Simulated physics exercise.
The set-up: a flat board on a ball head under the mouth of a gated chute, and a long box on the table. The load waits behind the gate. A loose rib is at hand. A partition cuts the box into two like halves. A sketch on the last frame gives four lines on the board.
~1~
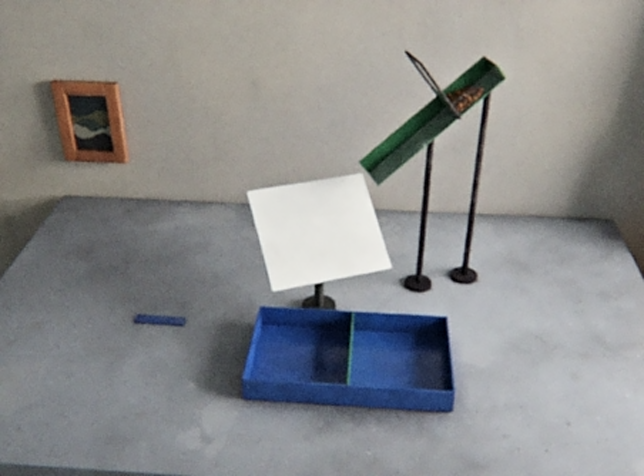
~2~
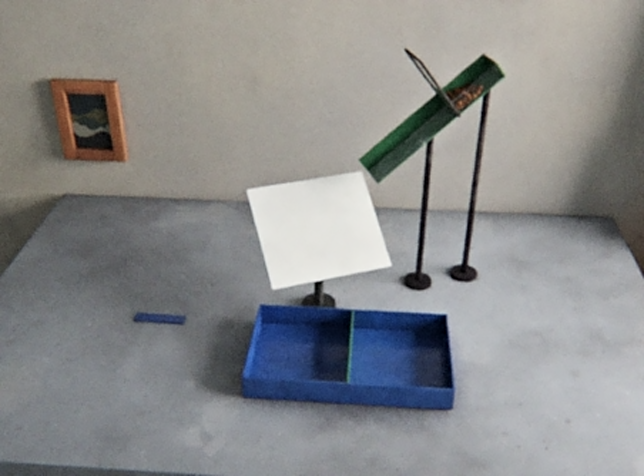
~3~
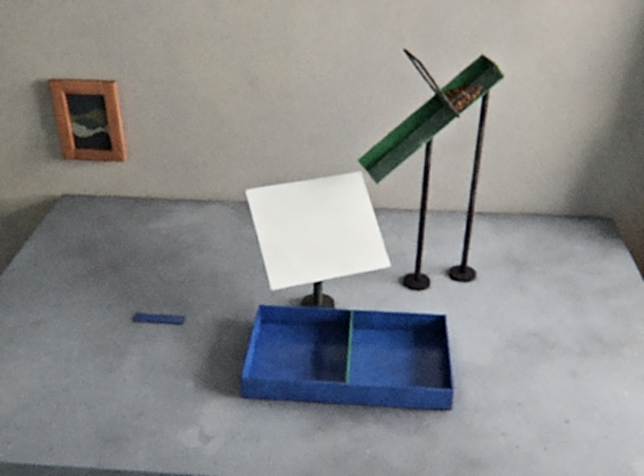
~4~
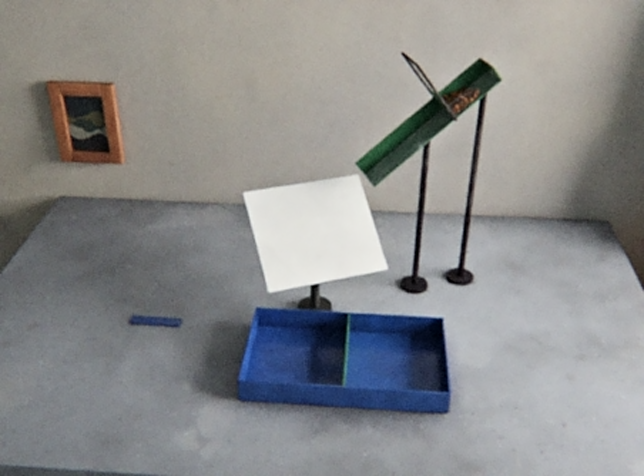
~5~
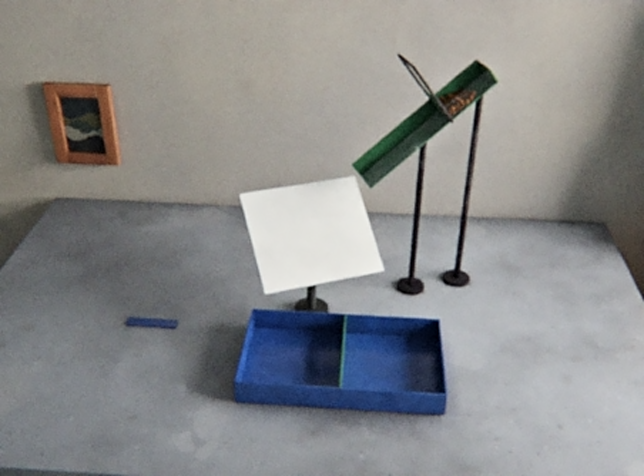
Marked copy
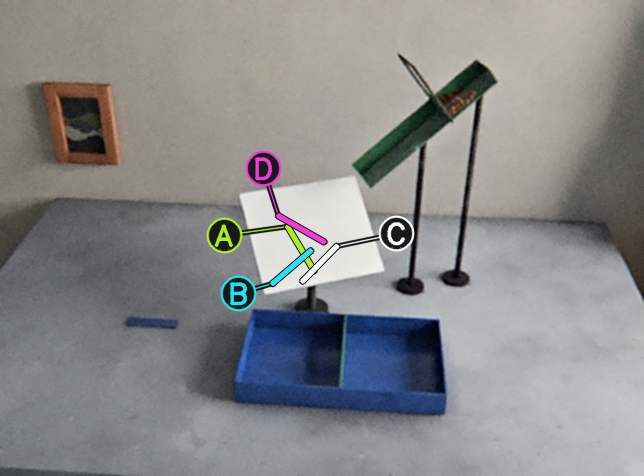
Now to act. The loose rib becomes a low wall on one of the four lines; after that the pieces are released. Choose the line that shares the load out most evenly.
Choose A.
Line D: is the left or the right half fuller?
Right.
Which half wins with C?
Left.
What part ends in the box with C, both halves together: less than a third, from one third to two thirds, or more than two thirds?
Line C gives more than two thirds.
On the marked copy, line A from (287, 226) to (314, 270); line B from (310, 250) to (272, 283); line C from (336, 246) to (302, 281); line D from (278, 215) to (324, 241).
With A, of what is caught, close to half in the left half, close to half in the right.
With B, of what is caught, all but a few in the left half, a small share in the right.
With C, of what is caught, all but a few in the left half, a small share in the right.
With D, of what is caught, a small share in the left half, the bulk in the right.
